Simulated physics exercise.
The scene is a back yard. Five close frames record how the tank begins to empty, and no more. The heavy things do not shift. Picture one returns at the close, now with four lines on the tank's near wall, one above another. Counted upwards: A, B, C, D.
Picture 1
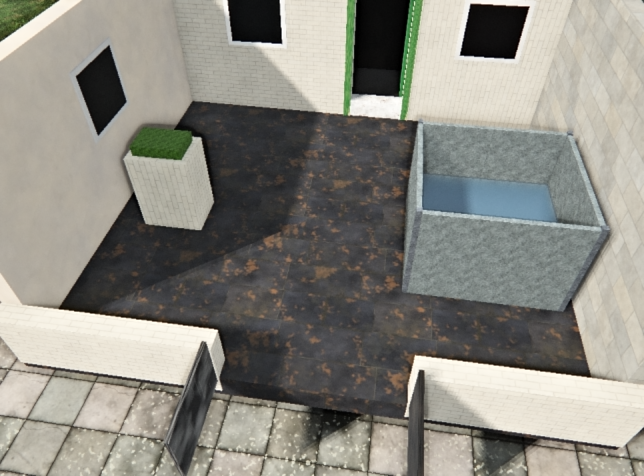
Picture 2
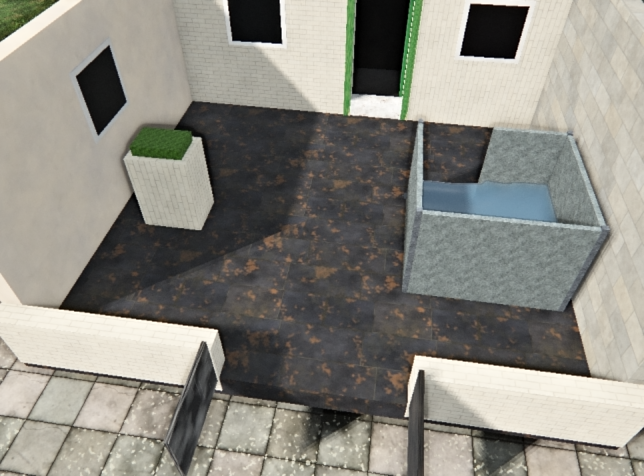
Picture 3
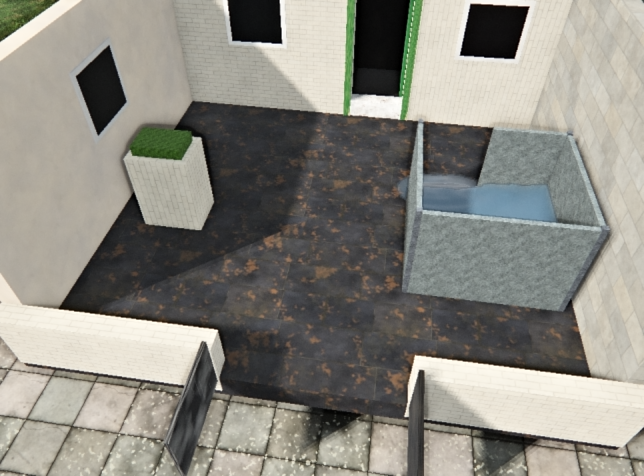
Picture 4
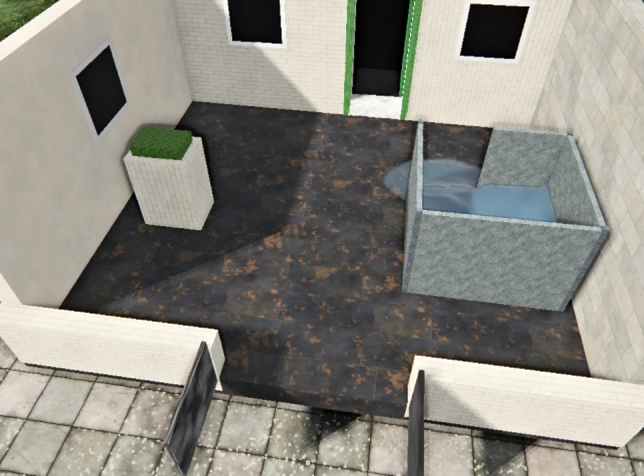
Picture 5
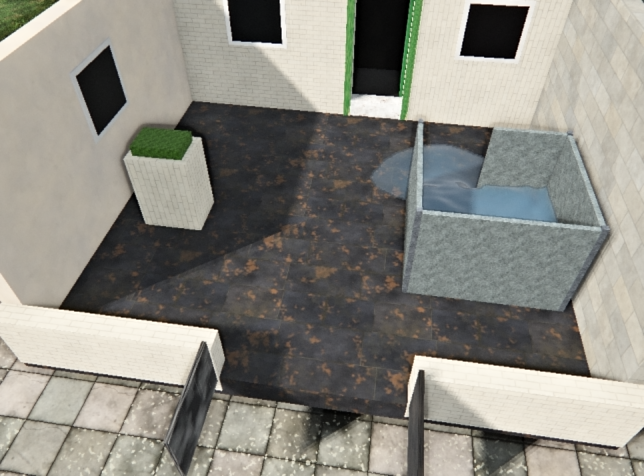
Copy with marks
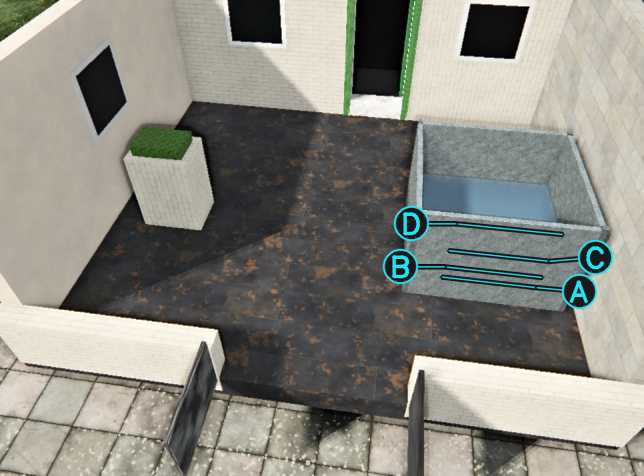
Water pouring from a grey stone tank in a walled yard after part of its back wall vanishes, spreading across dark ground.
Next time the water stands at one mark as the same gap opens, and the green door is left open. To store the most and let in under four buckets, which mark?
C is the one.
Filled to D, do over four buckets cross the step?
Yes, it does.
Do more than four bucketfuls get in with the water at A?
No, not at all.
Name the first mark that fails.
D it is.
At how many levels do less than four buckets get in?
Three of the four.
In cyan, A at (489, 282); B at (492, 272); C at (498, 255); D at (508, 229); from the bottom up A, B, C, D.
Choosing A, nothing gets over.
Choosing B, nothing gets over.
Choosing C, a bucket or two gets in.
Choosing D, about 12 bucketfuls get in.
